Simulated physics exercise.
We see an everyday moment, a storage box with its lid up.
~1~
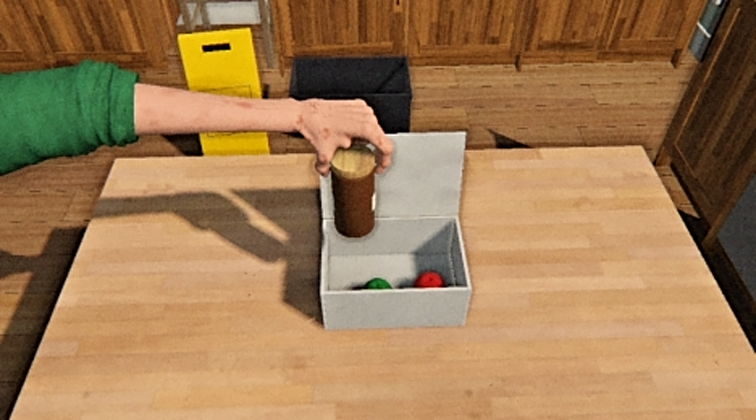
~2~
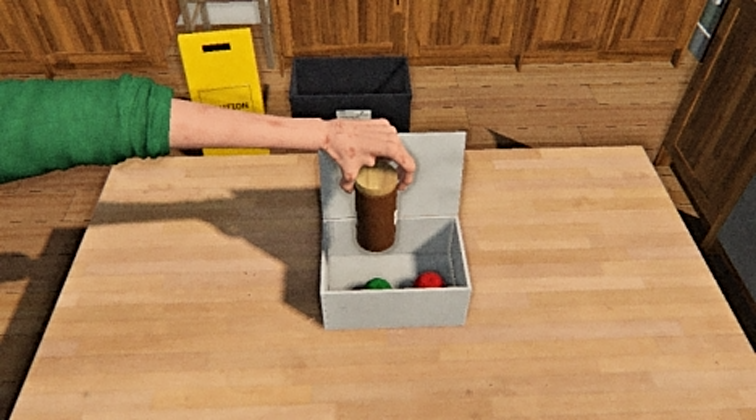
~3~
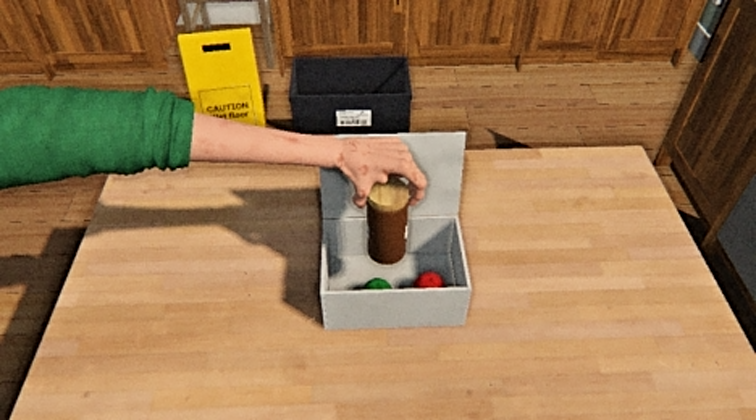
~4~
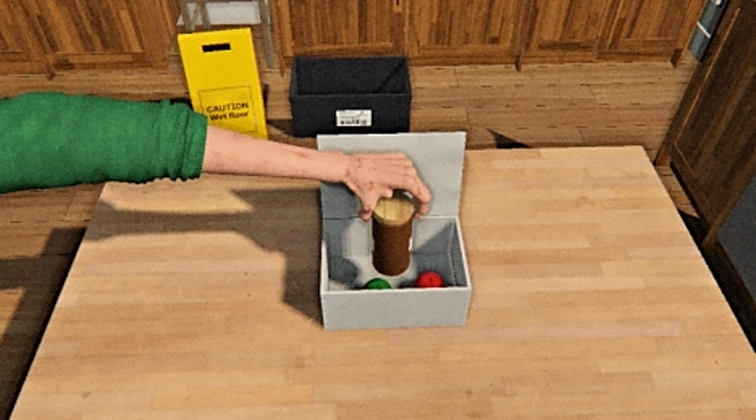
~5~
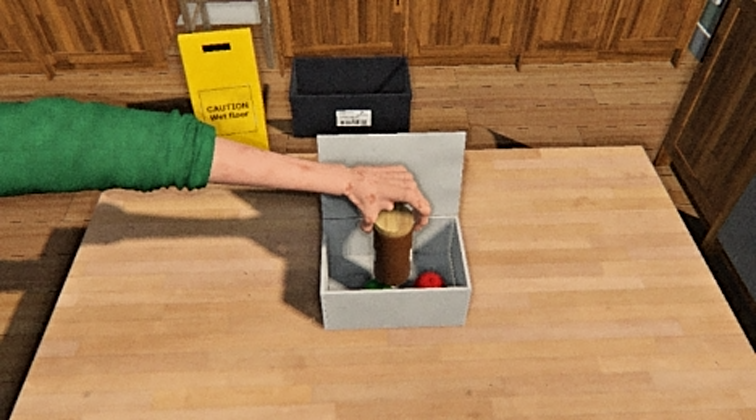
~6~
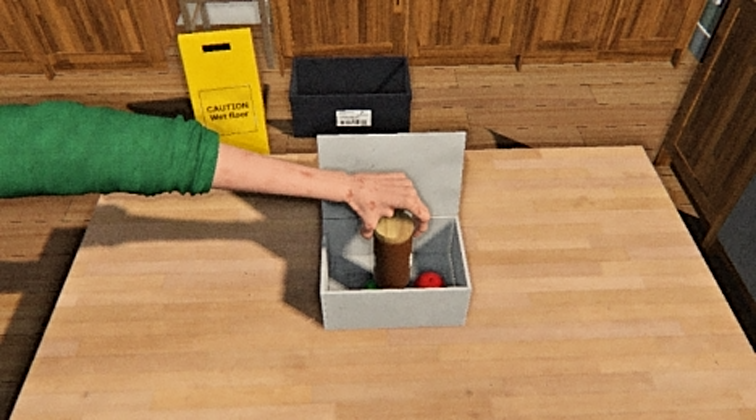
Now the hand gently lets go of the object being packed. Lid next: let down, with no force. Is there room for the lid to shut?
The lid rests on the edge.
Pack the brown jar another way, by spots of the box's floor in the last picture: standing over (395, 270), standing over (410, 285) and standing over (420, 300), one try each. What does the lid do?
First try: The lid remains open; second try: It comes all the way down; third try: It comes all the way down.
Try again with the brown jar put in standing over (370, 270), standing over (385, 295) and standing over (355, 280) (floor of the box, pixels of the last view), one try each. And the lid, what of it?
Results in order: Lid up, lid down, lid up.
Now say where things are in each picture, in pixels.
The first frame shows coming down; brown jar (353, 192).
The second frame shows coming down; brown jar (376, 207).
The third frame shows coming down; brown jar (387, 222).
The fourth frame shows coming down; brown jar (391, 235).
The fifth frame shows coming down; brown jar (393, 246).
The sixth frame shows in place under the hand; brown jar (393, 251).
Then, 0.60 s on from there, brown jar on its side near (410, 270); green apple shifted about its own width; red apple shifted a little.
Then, 1.70 s on from there, lid 48° above the rim; brown jar on its side near (410, 271); green apple shifted about its own width; red apple shifted a little.
In the end, lid shut; toppled in the box, brown jar; moved from the start, green apple; red apple unmoved. At the end, from the last picture's camera, brown jar near (410, 270).
